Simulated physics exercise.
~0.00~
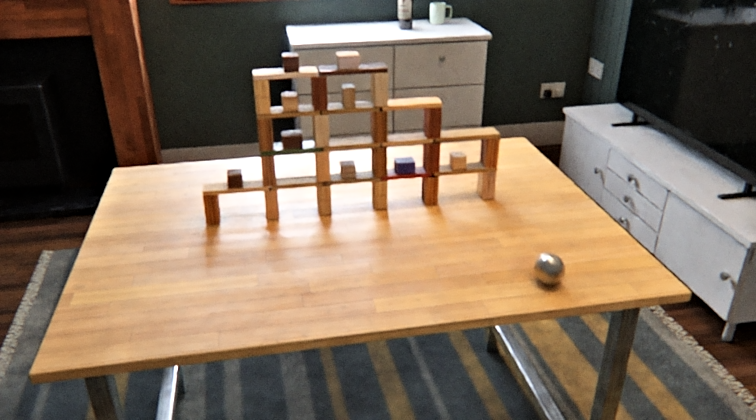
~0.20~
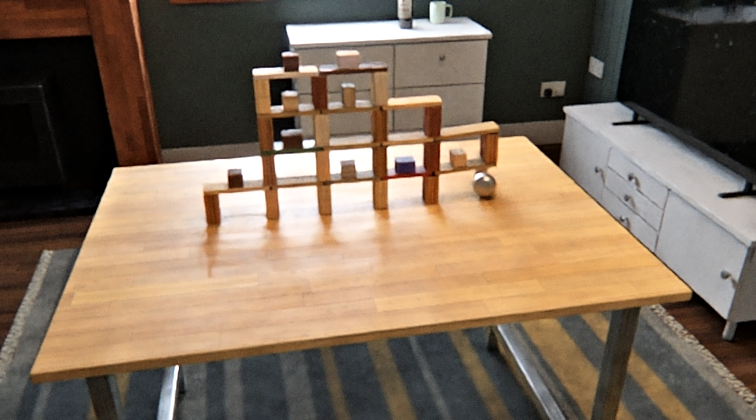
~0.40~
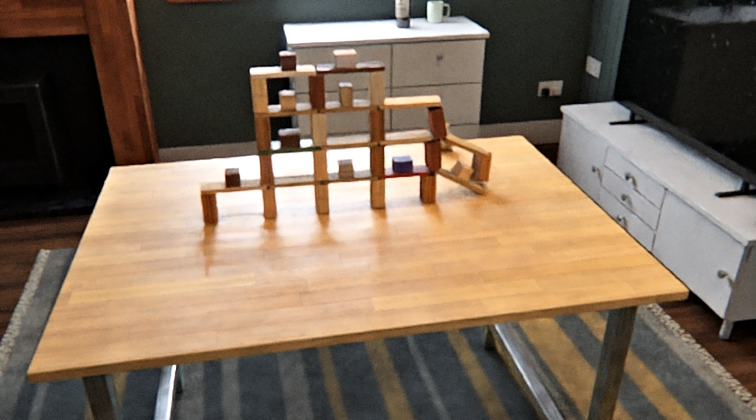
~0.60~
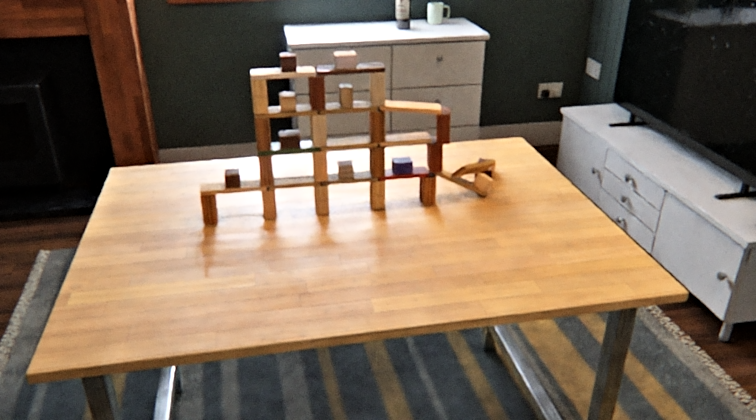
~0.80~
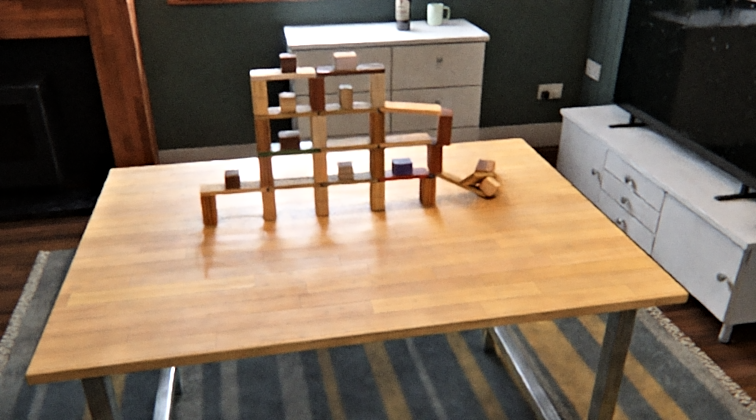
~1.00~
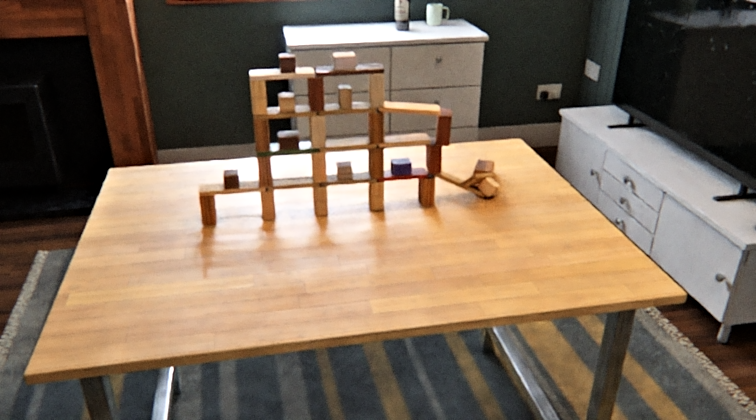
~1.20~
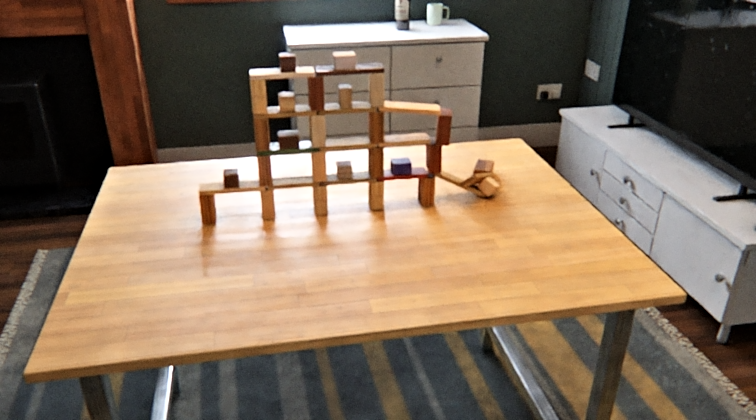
A stepped structure of wooden blocks and planks stood on a table as a silver ball rolled in and struck its right end, collapsing that low section into a small heap, while the rest stayed standing with the blue block still in place.
